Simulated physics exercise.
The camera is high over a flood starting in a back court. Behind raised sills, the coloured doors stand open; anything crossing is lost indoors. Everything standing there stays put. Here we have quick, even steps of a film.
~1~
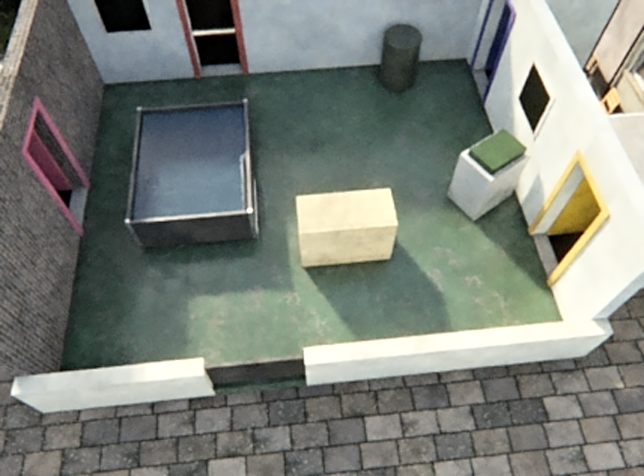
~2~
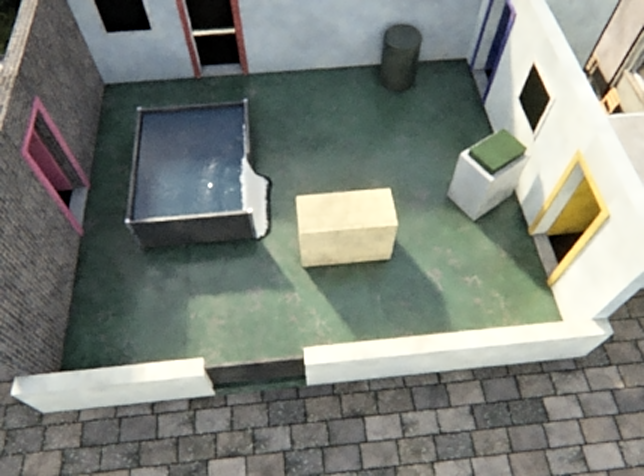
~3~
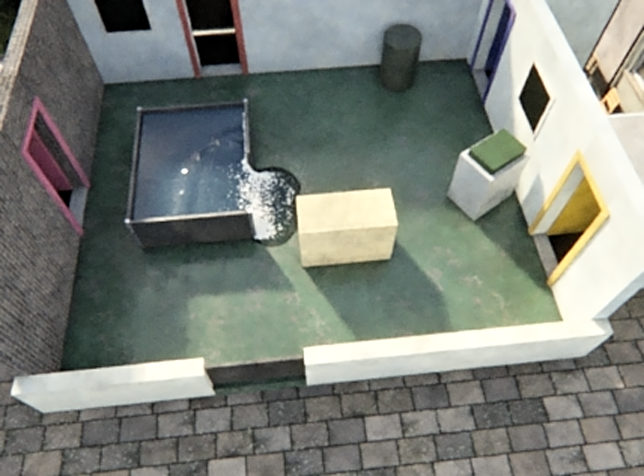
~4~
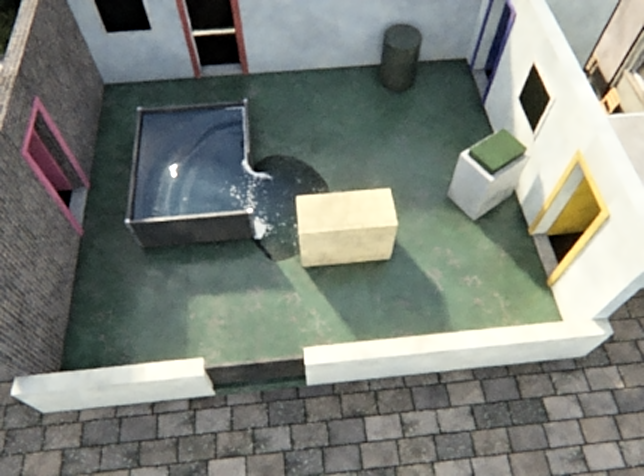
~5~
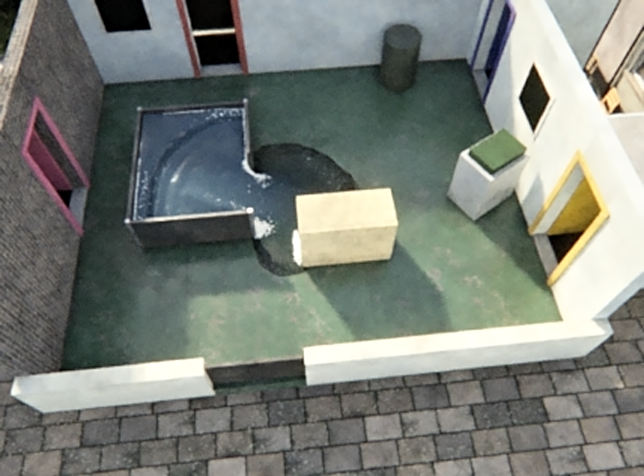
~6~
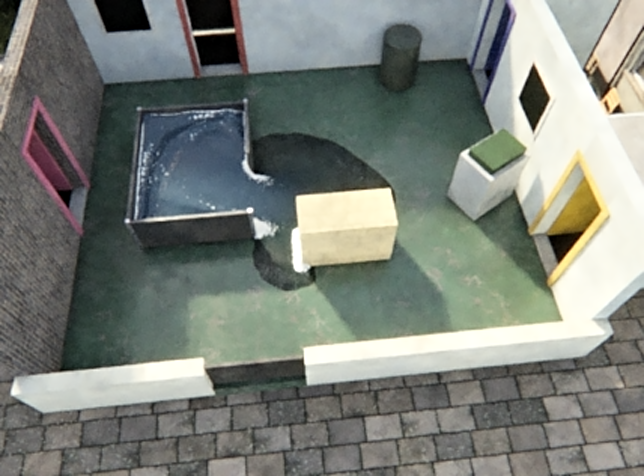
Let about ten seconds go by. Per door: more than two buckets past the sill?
One by one: Pink door: At most two buckets; red door: At most two buckets; blue door: Over two buckets; yellow door: Over two buckets.
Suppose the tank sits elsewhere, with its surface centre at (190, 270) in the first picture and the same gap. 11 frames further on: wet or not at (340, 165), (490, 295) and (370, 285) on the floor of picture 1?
Spared, hit, hit.
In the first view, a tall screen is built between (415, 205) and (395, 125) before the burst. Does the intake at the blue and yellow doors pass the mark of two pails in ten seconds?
Briefly, the blue door stays within the limit and the yellow door exceeds the limit.
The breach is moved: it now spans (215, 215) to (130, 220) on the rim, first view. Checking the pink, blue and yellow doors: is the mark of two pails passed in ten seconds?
Briefly, the pink one remains below the line, the blue one remains below the line, and the yellow one crosses the line.
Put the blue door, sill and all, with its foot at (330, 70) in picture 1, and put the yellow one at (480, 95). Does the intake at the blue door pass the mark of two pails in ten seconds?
My reading: Blue door holds.
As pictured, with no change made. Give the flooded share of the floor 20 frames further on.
My estimate is roughly 55 percent.
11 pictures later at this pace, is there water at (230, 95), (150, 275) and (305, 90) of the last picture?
Result, as listed: Not wetted / not wetted / not wetted.
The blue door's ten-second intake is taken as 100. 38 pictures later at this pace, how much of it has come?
Near 55 %, I'd say.
A moment on, water covers 25 % of the floor; the pink door not reached, the red door not reached, the blue door not reached, the yellow door not reached.
Next, water covers 40 % of the floor; the pink door not reached, the red door not reached, the blue door not reached, the yellow door under two buckets in.
Then, water covers 55 % of the floor; the pink door not reached, the red door not reached, the blue door under two buckets in, the yellow door over two buckets in.
Later, water covers 80 % of the floor; the pink door wet at the sill, nothing in, the red door wet at the sill, nothing in, the blue door far over two buckets in, the yellow door over two buckets in.
In the end, water covers 100 % of the floor; the pink door wet at the sill, nothing in, the red door wet at the sill, nothing in, the blue door far over two buckets in, the yellow door far over two buckets in.
